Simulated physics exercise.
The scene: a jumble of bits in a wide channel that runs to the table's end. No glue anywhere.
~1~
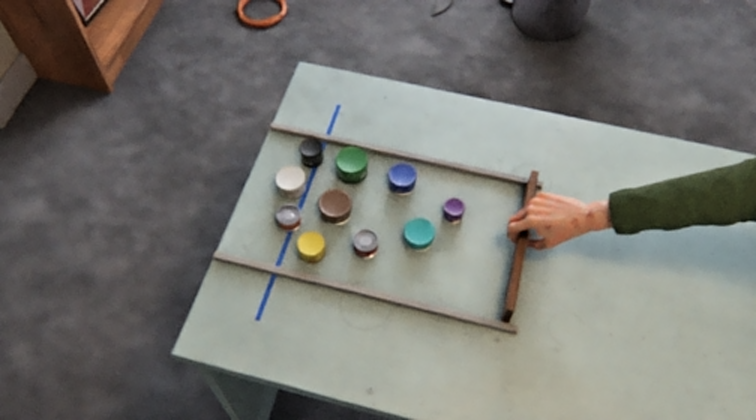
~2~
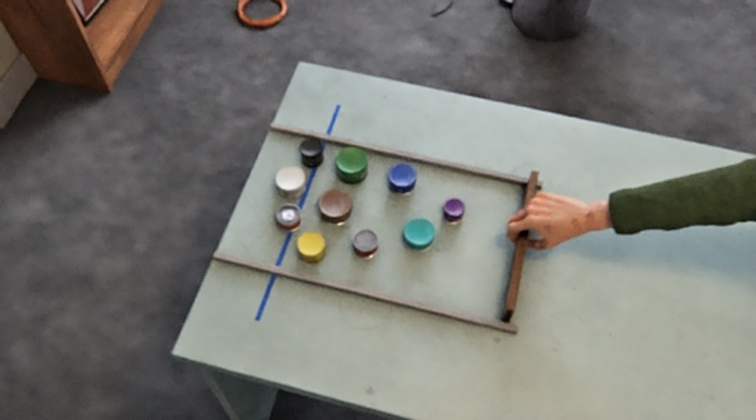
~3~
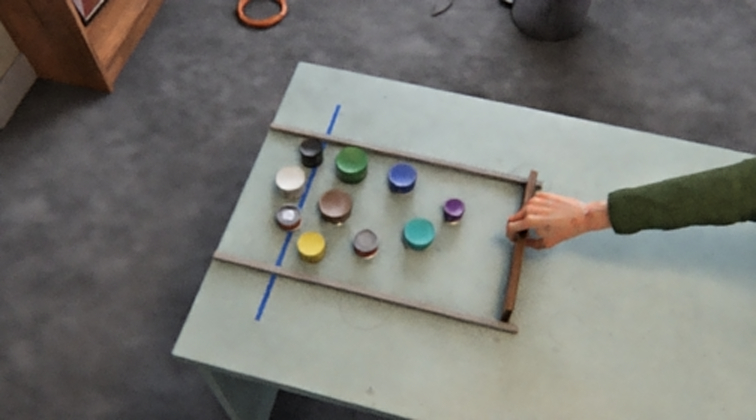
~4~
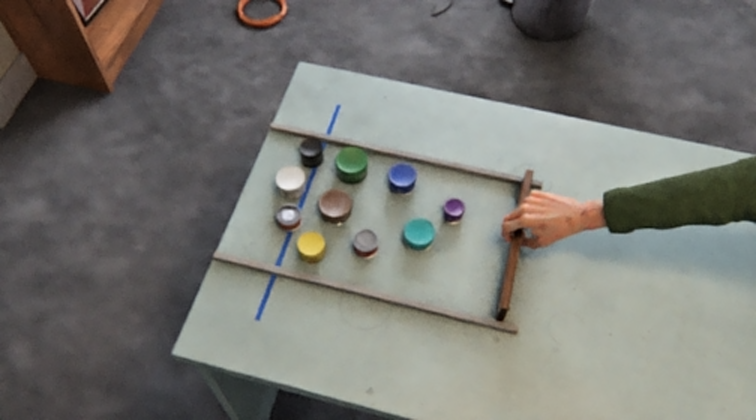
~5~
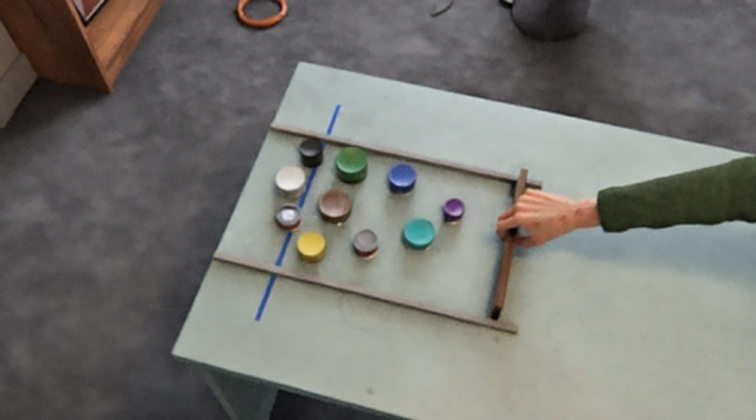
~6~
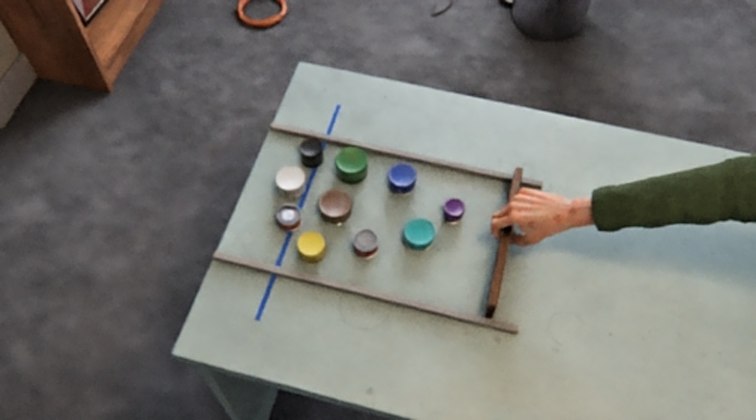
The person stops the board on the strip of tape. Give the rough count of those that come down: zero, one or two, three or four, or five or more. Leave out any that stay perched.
Outcome: The number that fall off is one or two.
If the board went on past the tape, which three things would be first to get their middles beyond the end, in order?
They are the black tub, the white tub, the green tub.
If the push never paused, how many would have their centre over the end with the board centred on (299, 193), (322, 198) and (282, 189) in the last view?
Past the end: 2, 0 and 3.
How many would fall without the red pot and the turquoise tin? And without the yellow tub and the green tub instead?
1 in the first case, 0 in the second.
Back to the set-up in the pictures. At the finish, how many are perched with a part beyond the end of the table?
The number is 1.
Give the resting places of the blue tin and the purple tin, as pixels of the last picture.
First (303, 156), then (299, 178).
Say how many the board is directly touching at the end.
It touches 5.
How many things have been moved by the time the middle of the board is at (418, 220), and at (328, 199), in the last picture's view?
By then 2, and 10.
A little later, none off yet; white tub at rest near (291, 183); black tub at rest near (312, 153); orange tin at rest near (289, 218).
When it is over, the number that fall off is one or two; down, black tub.
